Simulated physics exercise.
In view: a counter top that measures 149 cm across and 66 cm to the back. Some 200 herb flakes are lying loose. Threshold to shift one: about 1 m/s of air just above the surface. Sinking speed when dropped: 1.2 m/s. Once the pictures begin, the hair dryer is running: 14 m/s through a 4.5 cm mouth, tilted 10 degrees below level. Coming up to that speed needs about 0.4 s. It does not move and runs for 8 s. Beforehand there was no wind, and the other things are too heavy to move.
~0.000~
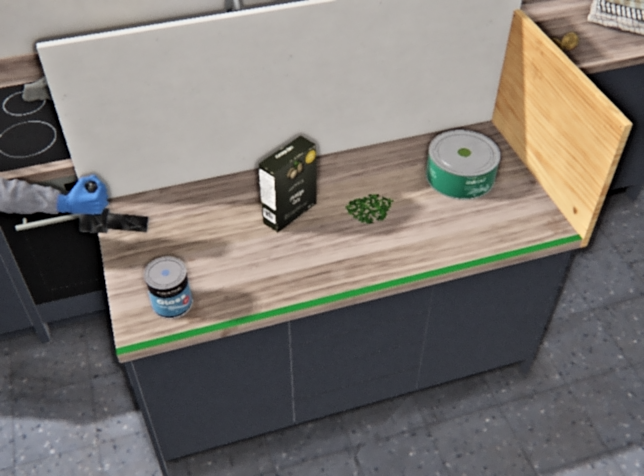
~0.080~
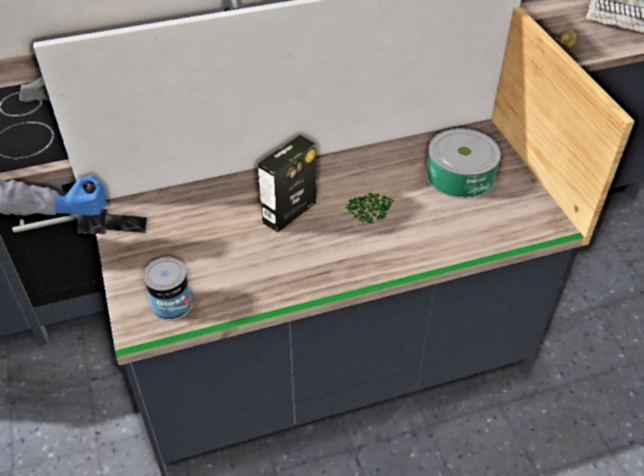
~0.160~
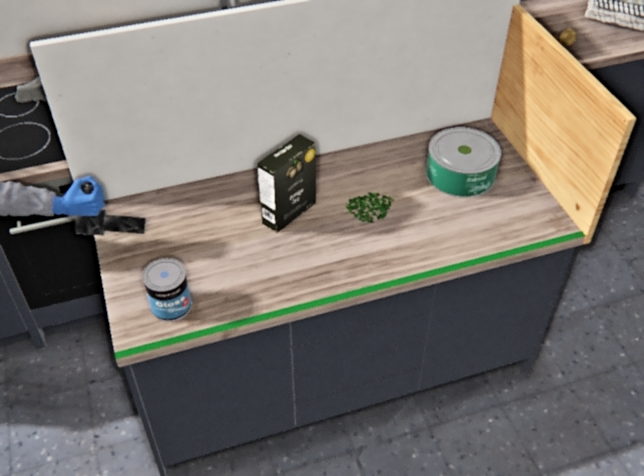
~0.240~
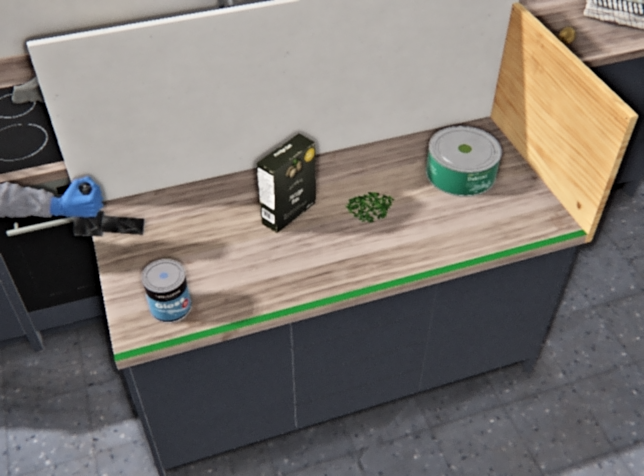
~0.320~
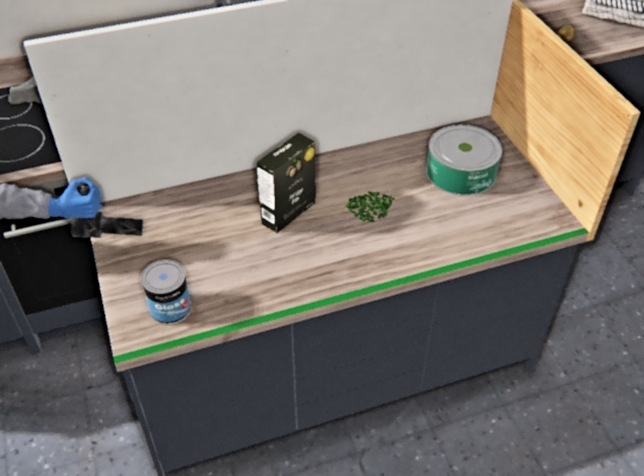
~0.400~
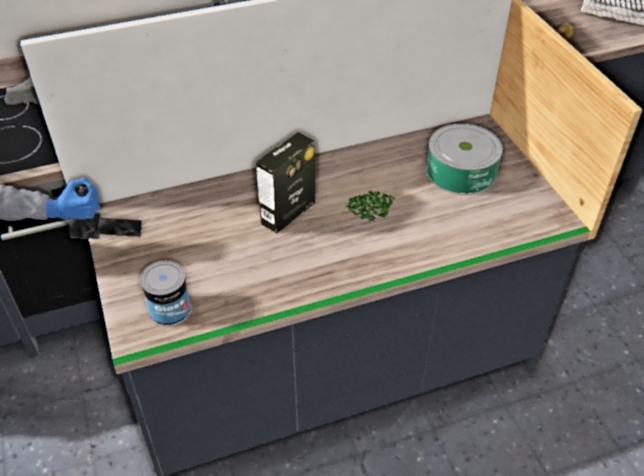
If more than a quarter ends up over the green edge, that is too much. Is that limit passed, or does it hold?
In the end the limit holds.
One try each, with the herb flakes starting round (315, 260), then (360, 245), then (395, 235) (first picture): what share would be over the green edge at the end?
Results, one try each: 100 %, 80 %, 50 %.
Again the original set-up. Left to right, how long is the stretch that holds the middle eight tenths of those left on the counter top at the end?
Looks like some 40 cm to me.
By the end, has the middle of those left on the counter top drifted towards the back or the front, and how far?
Toward the rear, roughly 25 cm.
After 1.6 s the count stands so, 2 % are over the green edge; the middle of those still in play is near (427, 171).
After 2.6 s the count stands so, 3 % are over the green edge; the middle of those still in play is near (425, 155).
After 4.4 s the count stands so, 4 % are over the green edge; the middle of those still in play is near (428, 145).
After 8.0 s, at the end, 6 % are over the green edge; the middle of those still in play is near (436, 140).
